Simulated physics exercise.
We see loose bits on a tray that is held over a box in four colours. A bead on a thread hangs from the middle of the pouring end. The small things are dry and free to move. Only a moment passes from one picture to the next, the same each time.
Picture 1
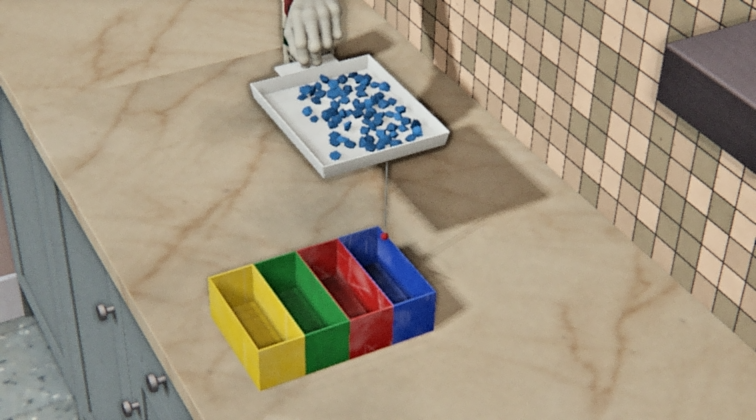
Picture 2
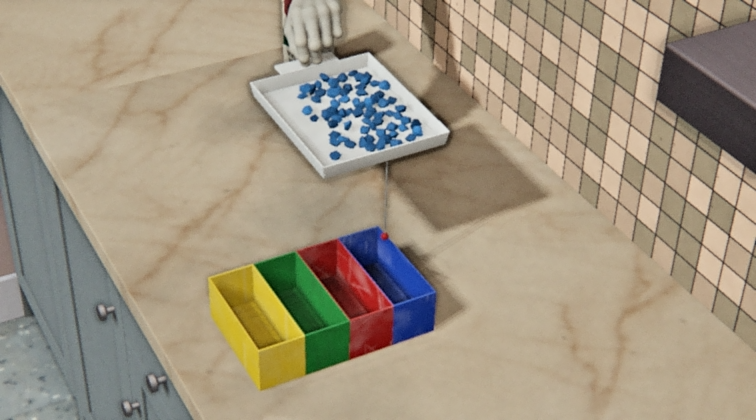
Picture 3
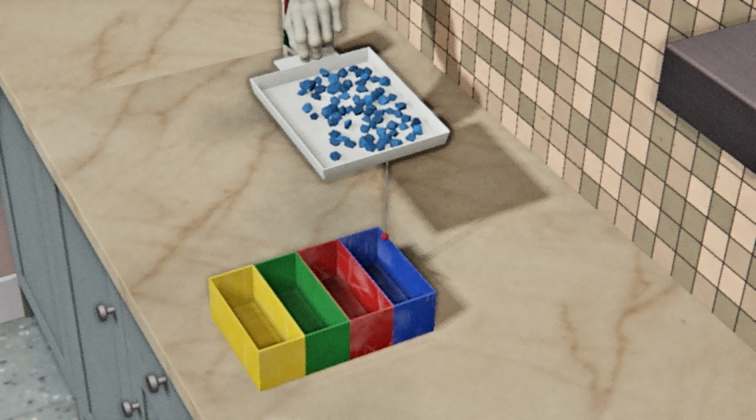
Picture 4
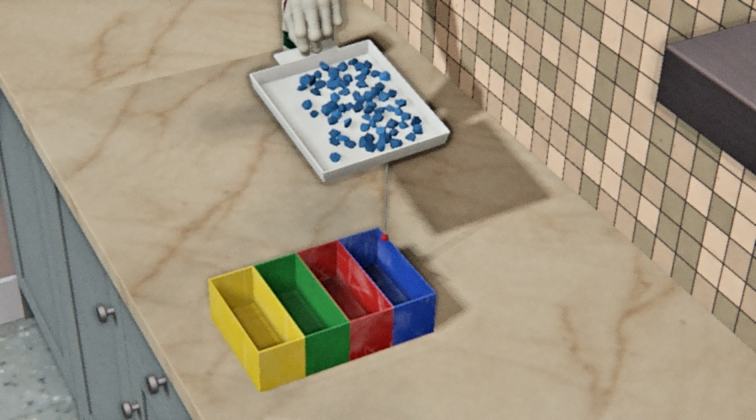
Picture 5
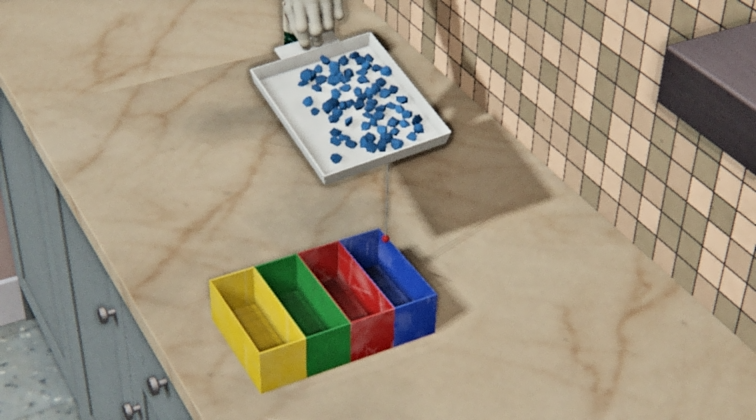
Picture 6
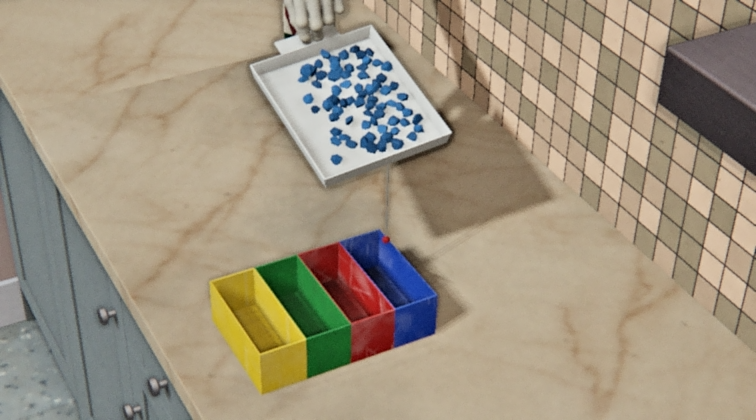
A pale hand held a white tray of small blue stones above a box with yellow, green, red and blue sections, then slowly tilted it slightly so its front left corner dipped lowest.
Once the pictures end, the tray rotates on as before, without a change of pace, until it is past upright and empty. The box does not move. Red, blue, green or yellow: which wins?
The red cell gets the most.
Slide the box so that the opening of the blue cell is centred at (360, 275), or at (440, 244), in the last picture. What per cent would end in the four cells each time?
About 80 and 100 per cent.
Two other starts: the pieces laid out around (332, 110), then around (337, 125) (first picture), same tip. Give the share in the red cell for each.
About 70 and 80 per cent.
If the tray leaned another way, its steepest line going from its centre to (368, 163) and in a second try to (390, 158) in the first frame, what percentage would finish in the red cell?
Near 40 % and 0 %.
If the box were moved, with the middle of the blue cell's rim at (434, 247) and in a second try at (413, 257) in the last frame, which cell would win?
First the green cell, then the green one.
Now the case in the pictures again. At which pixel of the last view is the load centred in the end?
Close to (353, 312).
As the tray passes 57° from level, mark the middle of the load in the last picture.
Close to (357, 149).
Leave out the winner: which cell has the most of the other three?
It is the blue cell.
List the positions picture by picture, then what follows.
Corners of the pouring end (324, 165) and (445, 131), level; middle of the load (360, 107), aquarium stones; bead on its thread (385, 236); yellow cell (282, 359); green cell (327, 344); red cell (371, 329); blue cell (414, 314), in the first picture.
Corners of the pouring end (325, 165) and (445, 131), level; middle of the load (360, 106), in the second picture.
Corners of the pouring end (325, 167) and (446, 131), tipped barely, lowest at the left corner; middle of the load (360, 104), in the third picture.
Corners of the pouring end (325, 170) and (446, 131), tipped a little, lowest at the left corner; middle of the load (360, 101), in the fourth picture.
Corners of the pouring end (326, 173) and (447, 131), tipped a little, lowest at the left corner; middle of the load (362, 98), in the fifth picture.
Corners of the pouring end (326, 176) and (447, 132), tipped clearly, lowest at the left corner; middle of the load (362, 95); yellow cell (283, 363); green cell (328, 347); red cell (373, 332); blue cell (415, 318), in the sixth picture.
Just after the last frame, tray tipped steeply; every one on the tray.
A moment on, tray tipped right over; roughly half on the tray; roughly a quarter in the red cell; about a tenth in the blue cell; just a few in the green cell; about a tenth falling or outside the box.
Further on, tray tipped past a quarter turn; roughly two thirds in the red cell; roughly a third in the blue cell; about a tenth in the green cell; just a few falling or outside the box.
When it is over, tray tipped past a quarter turn; roughly two thirds in the red cell; roughly a third in the blue cell; about a tenth in the green cell; not one in the yellow cell; just a few outside the box.
